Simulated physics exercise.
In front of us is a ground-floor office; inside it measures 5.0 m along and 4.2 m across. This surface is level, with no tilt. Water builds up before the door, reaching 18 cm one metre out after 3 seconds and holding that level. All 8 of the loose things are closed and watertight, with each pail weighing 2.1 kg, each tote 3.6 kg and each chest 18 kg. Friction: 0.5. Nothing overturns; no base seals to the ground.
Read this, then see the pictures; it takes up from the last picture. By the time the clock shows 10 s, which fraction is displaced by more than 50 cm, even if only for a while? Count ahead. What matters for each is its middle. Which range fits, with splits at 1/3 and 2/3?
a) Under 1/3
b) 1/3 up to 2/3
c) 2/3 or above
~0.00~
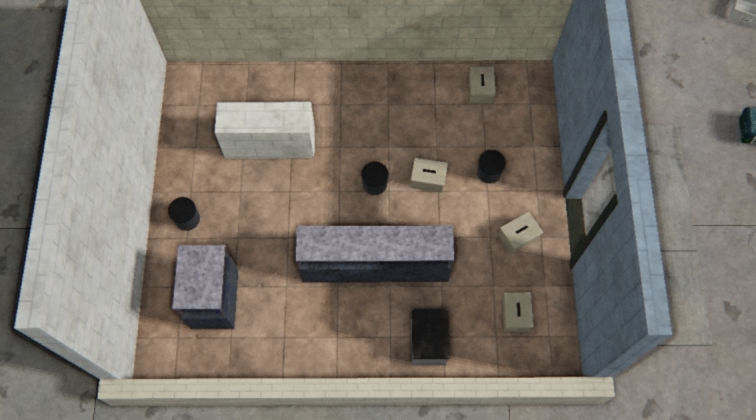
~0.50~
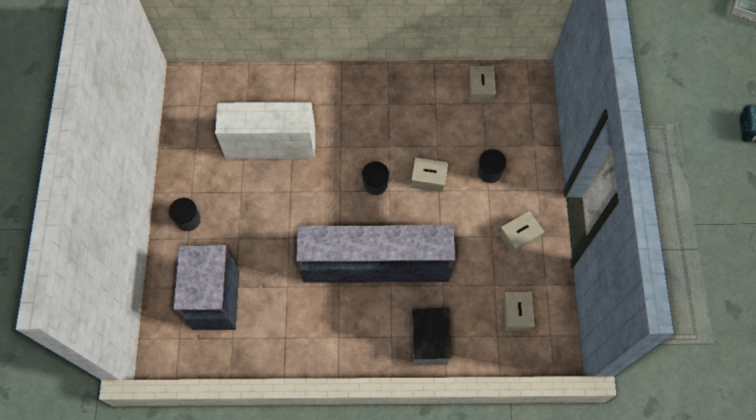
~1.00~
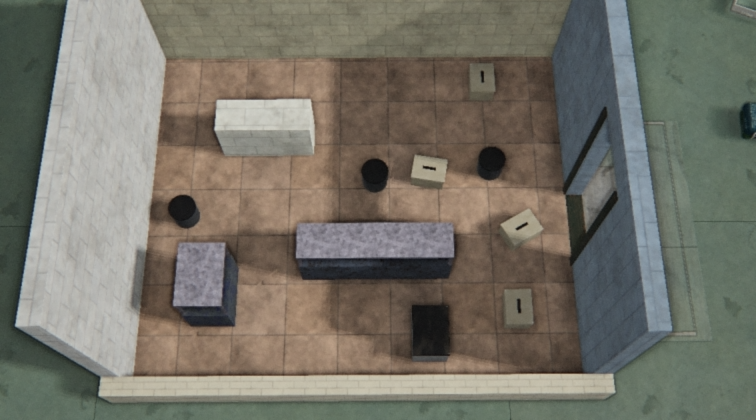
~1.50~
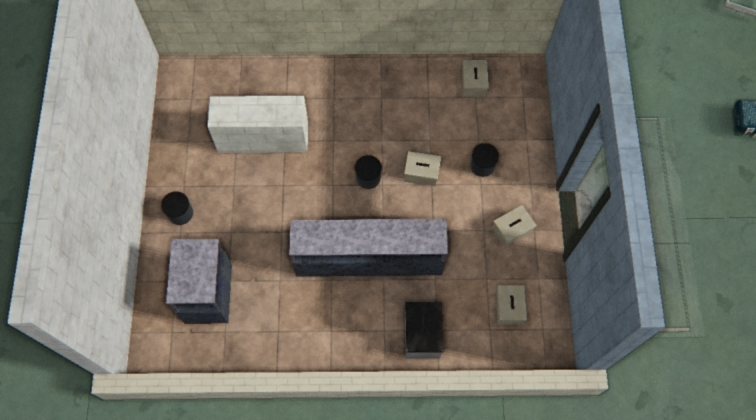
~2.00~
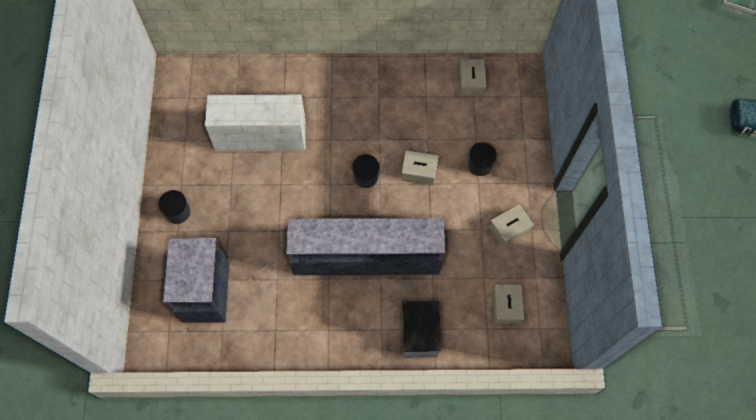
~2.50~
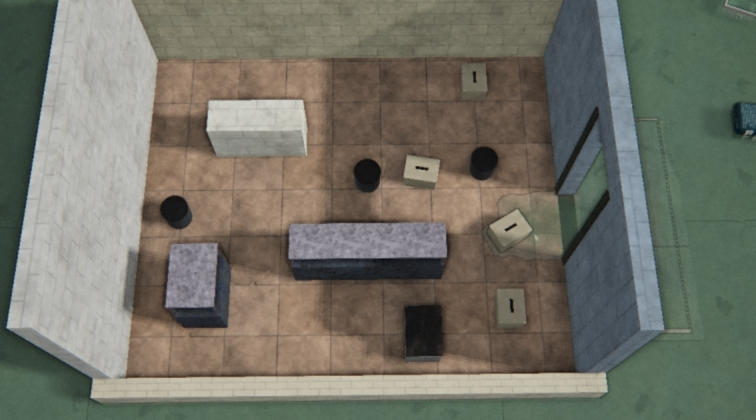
b.
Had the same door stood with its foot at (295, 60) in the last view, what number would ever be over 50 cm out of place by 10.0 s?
Then 5.
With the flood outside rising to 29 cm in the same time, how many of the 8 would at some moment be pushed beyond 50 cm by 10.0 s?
Then 7 of them.
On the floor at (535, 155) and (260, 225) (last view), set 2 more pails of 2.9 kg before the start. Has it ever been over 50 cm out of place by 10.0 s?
Well, the first one stays inside the mark, and the second tops the mark.
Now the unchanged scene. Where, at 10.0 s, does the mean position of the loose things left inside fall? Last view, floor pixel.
At about (312, 185).
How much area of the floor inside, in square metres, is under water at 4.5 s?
About 7.0 m2.
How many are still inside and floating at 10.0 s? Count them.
At that time the total is 6.
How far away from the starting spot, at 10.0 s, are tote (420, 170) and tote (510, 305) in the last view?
They've ended up 350 cm and 20 cm away, in that order.
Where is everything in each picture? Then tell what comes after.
In the first frame, a tote at (522, 230) rests on the ground; a pail at (182, 210), on the bottom; water covers 0.0 m2; 0 of 8 have shifted.
In the second frame, a tote at (523, 229) rests on the ground; a pail at (183, 210), on the bottom; water covers 0.0 m2; 0 of 8 have shifted.
In the third frame, a tote at (522, 227), on the bottom; a pail at (182, 207), on the bottom; water covers 0.0 m2; 0 of 8 have shifted.
In the fourth frame, a tote at (515, 223) rests on the ground; a pail at (175, 204), on the bottom; water covers 0.0 m2; 0 of 8 have shifted.
In the fifth frame, a tote at (512, 222) rests on the ground; a pail at (172, 203) rests on the ground; water covers 0.1 m2; 0 of 8 have shifted.
In the sixth frame, a tote at (511, 228), on the bottom, 4 cm from its start; a pail at (174, 208), on the bottom; water covers 0.4 m2; 0 of 8 have shifted.
After 3.5 s 1 of 8 are over 50 cm from their spots; 0 afloat.
After 4.5 s 3 of 8 are over 50 cm from their spots; 1 afloat.
After 7.0 s 4 of 8 are over 50 cm from their spots; 2 afloat.
After 10.0 s 4 of 8 are over 50 cm from their spots, and 4 have been at some point; 6 afloat.
